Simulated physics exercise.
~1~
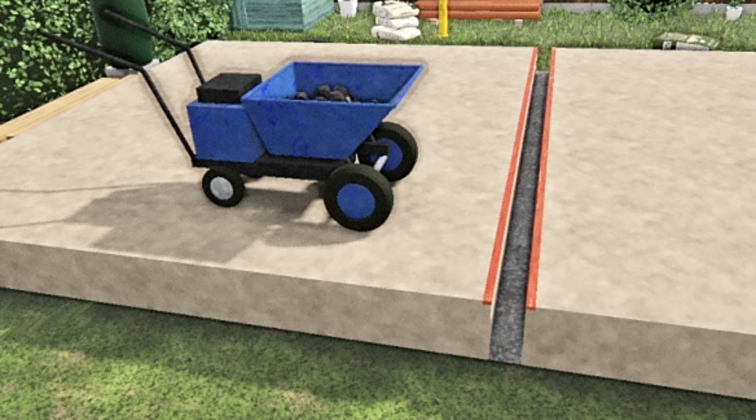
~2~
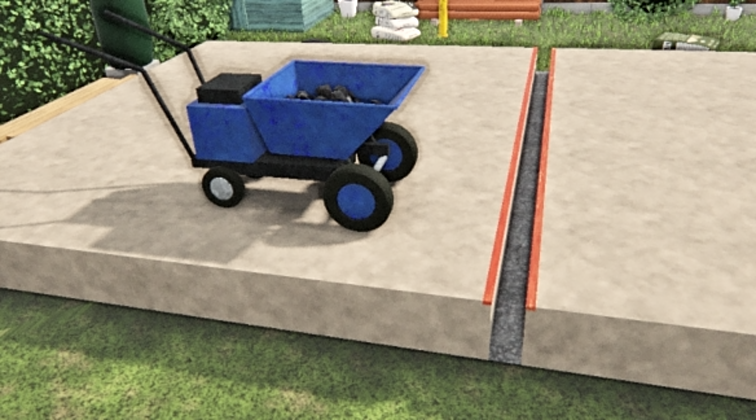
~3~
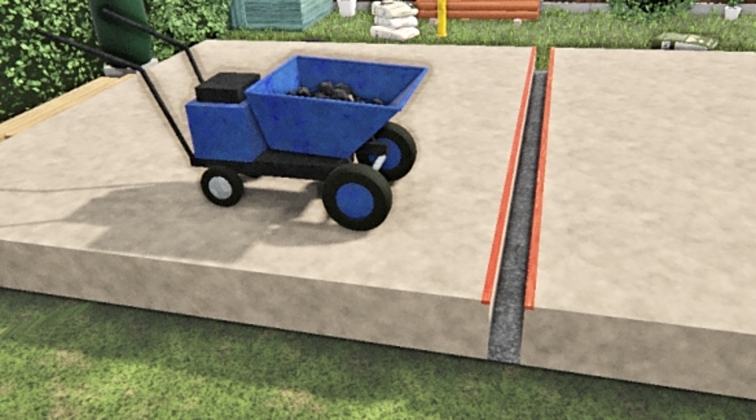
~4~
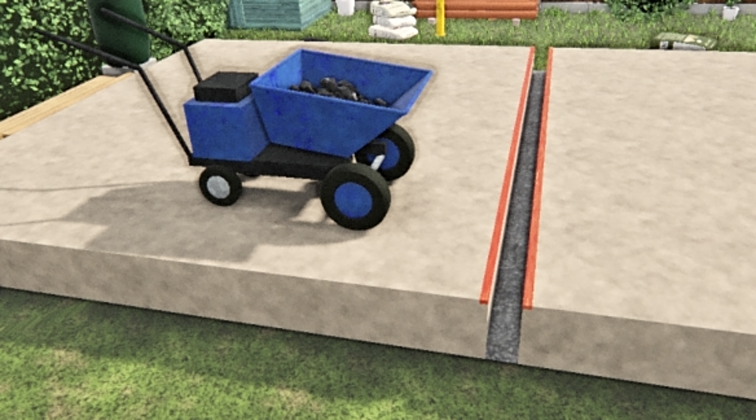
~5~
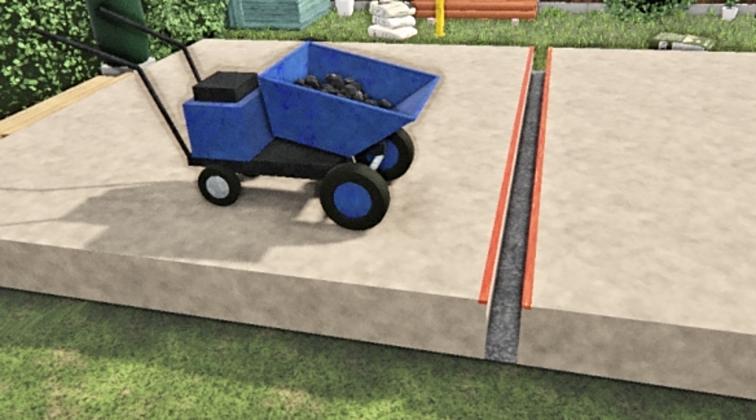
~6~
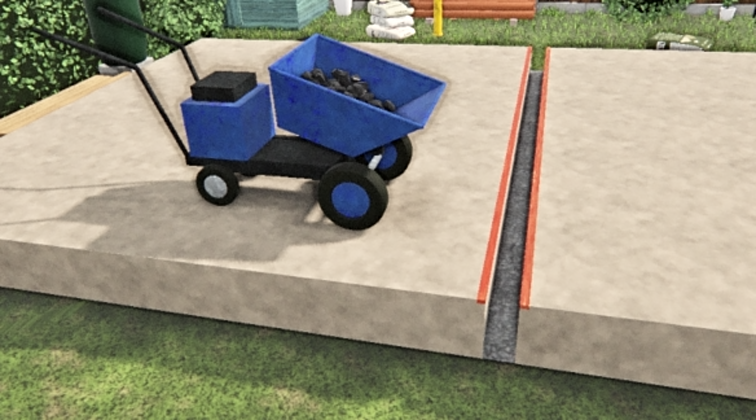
On a pale slab beside a narrow trench, a blue barrow's loaded skip gradually tilts rightward.
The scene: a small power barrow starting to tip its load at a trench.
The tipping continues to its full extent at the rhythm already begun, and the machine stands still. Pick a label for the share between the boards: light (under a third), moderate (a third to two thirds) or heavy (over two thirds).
Moderate - a third to two thirds.
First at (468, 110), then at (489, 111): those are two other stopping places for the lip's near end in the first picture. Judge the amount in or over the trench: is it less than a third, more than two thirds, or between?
At the first stop the answer is less than a third, and at the second it is under a third.
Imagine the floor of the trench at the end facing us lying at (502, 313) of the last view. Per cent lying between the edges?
The share would be around 30 in a hundred.
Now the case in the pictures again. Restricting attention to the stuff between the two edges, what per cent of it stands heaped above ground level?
I'd estimate around 0 %.
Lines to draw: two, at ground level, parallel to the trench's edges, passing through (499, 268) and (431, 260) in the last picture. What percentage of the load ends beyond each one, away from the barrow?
The first gives 50 %, the second 90 %.
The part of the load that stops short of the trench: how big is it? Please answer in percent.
Call it some 30 percent of the pieces.
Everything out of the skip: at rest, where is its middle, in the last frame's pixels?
Close to (508, 226).
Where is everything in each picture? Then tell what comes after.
In the first picture, lip of the skip at (394, 107), level; top of the load at (324, 107), lumps of coal; first edge of the trench at (494, 267); far edge at (534, 272), the trench under half as wide as the skip, and about as deep as wide.
In the second picture, lip of the skip at (395, 108), level; top of the load at (325, 106).
In the third picture, lip of the skip at (399, 110), tipped barely; top of the load at (324, 101).
In the fourth picture, lip of the skip at (405, 113), tipped a little; top of the load at (318, 100).
In the fifth picture, lip of the skip at (413, 120), tipped a little; top of the load at (314, 96).
In the sixth picture, lip of the skip at (421, 127), tipped clearly; top of the load at (320, 91); first edge of the trench at (488, 266); far edge at (528, 271).
Soon, skip tipped steeply; all in the skip.
A while on, skip tipped right over; nearly all in the skip; a small part short of the trench; a stray few in or heaped over the trench.
Towards the end, skip tipped right over; about a third in the skip; about a third short of the trench; about a third in or heaped over the trench; a small part beyond it.
Finally, skip tipped right over; a small part in the skip; about a third short of the trench; about half in or heaped over the trench; a small part beyond it.
